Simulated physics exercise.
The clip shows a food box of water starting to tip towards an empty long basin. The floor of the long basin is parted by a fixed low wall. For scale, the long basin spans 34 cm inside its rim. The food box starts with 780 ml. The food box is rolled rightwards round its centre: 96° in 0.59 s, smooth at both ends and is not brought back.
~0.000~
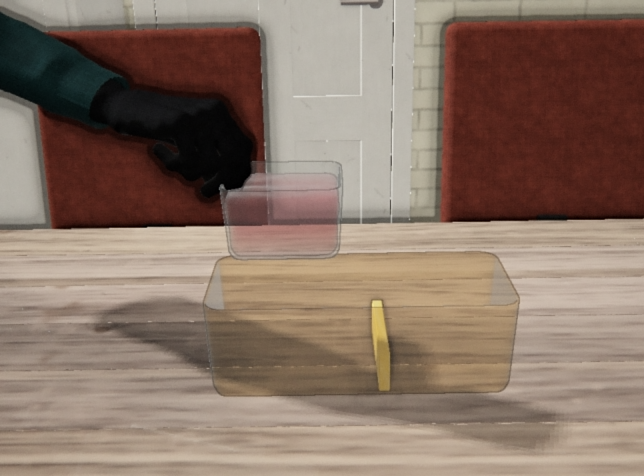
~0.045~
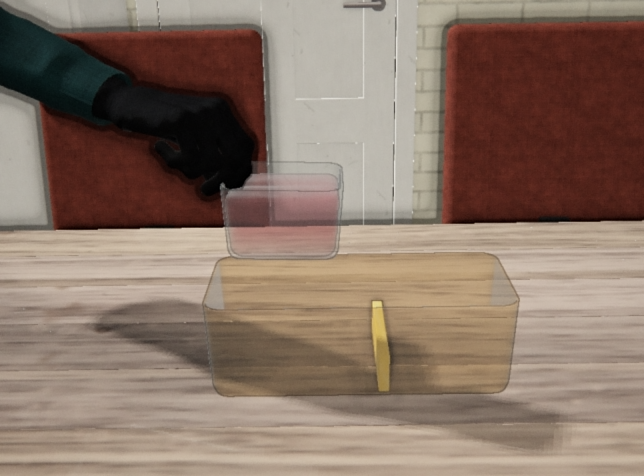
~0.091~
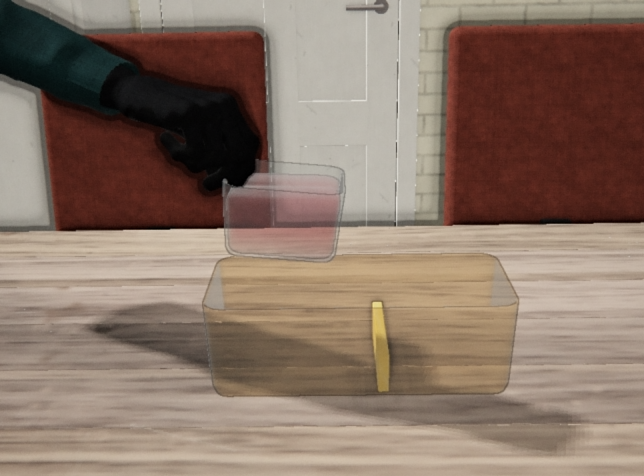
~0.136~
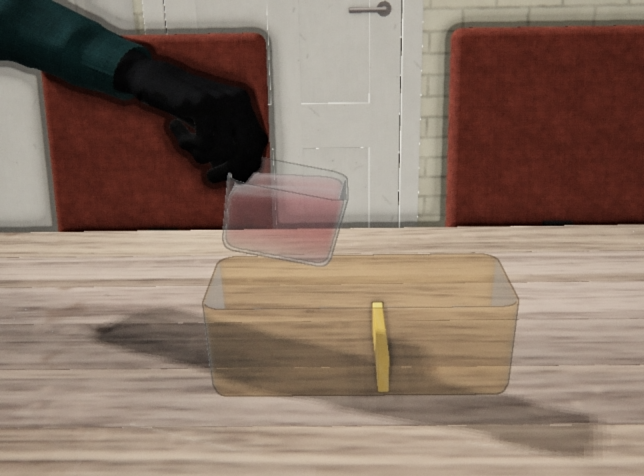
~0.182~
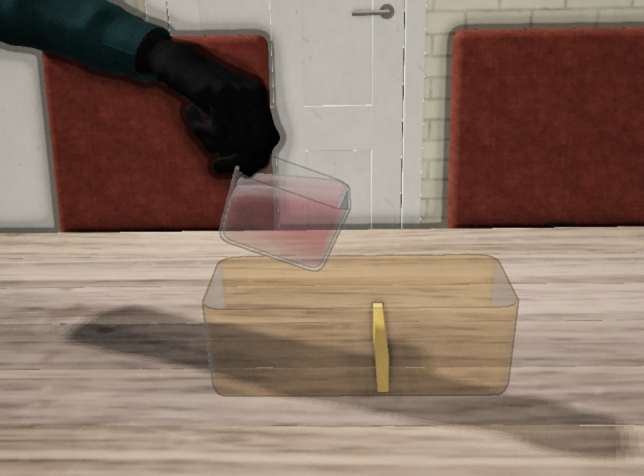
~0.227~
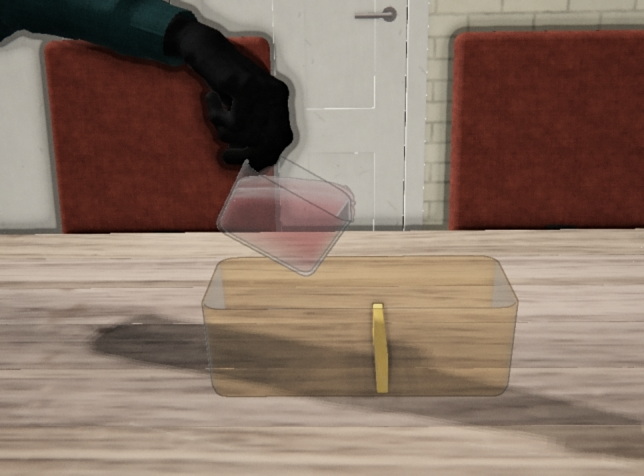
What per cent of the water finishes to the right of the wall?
About 59 per cent.
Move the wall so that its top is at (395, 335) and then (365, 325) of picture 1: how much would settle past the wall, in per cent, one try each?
In turn about 40 and 80 per cent.
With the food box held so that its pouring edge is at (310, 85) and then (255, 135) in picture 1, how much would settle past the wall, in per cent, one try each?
First 55, then 10 per cent.
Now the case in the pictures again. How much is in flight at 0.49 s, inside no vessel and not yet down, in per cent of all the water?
Near 24 in a hundred.
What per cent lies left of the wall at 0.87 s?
Some 36 per cent.
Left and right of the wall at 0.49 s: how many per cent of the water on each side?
Near 8 on the left, 34 on the right.
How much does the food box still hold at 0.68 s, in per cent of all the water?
Some 10 per cent.
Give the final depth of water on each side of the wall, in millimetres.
Left about 12 mm, right about 24 mm.
By 0.49 s the tilt is 89° and 34 per cent is still to pour, 8 is left of the wall and 34 right of it.
By 0.68 s the tilt is 96° and 9 per cent is still to pour, 25 is left of the wall and 62 right of it.
By 0.87 s the tilt is 96° and 2 per cent is still to pour, 35 is left of the wall and 61 right of it.
By 1.09 s the tilt is 96° and 1 per cent is still to pour, 39 is left of the wall and 60 right of it.
At rest 40 per cent lies left of the wall, 59 right of it and 1 outside.
